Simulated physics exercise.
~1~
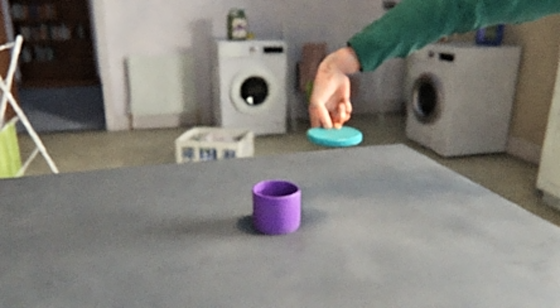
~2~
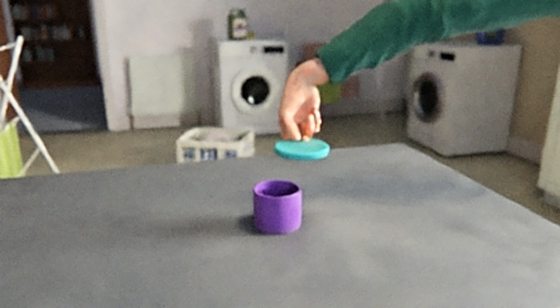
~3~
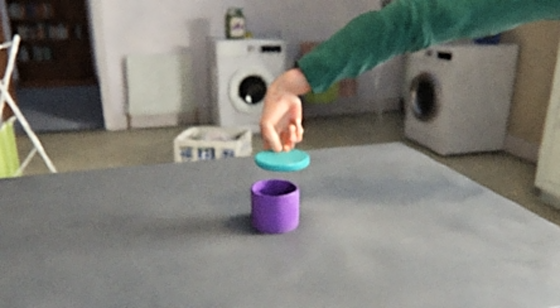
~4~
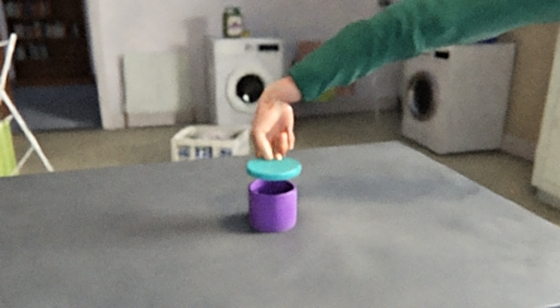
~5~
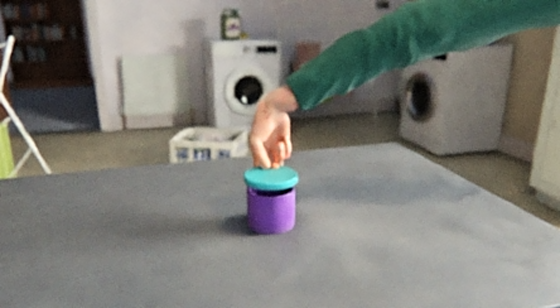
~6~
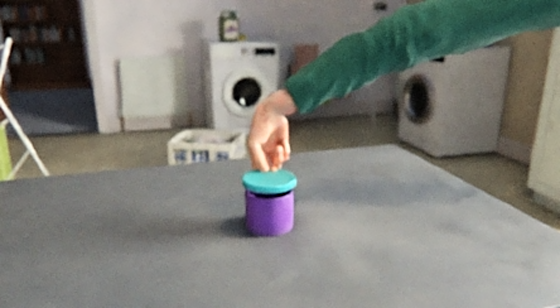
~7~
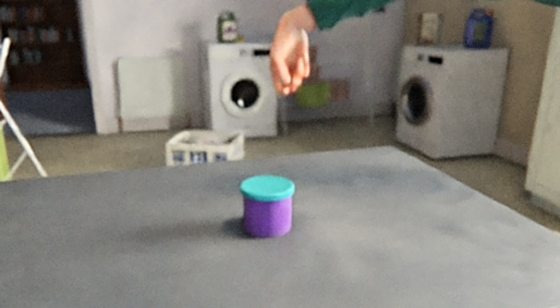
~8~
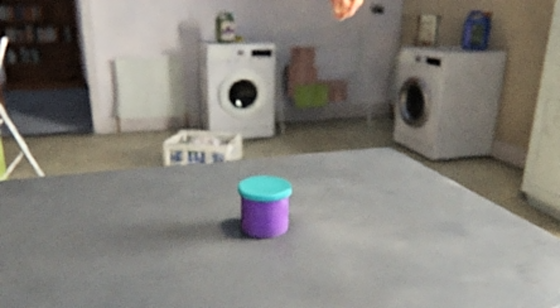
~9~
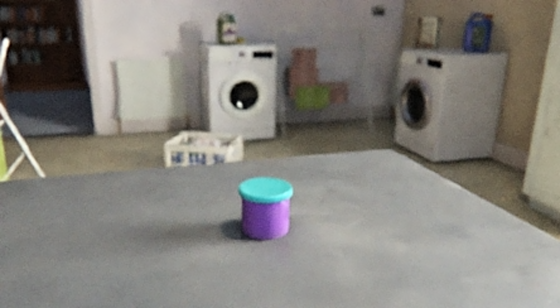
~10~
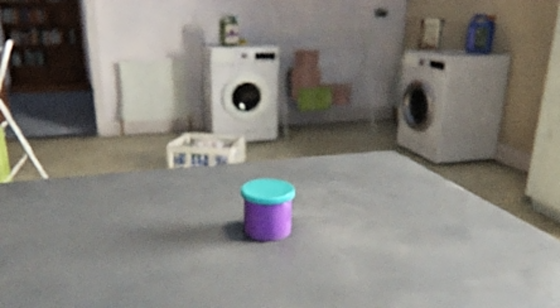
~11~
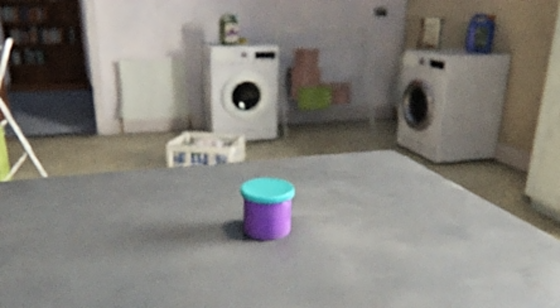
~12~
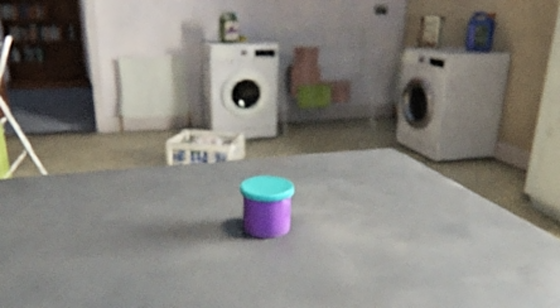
A turquoise disc is lowered by a hand onto a purple cup and stays covering it.
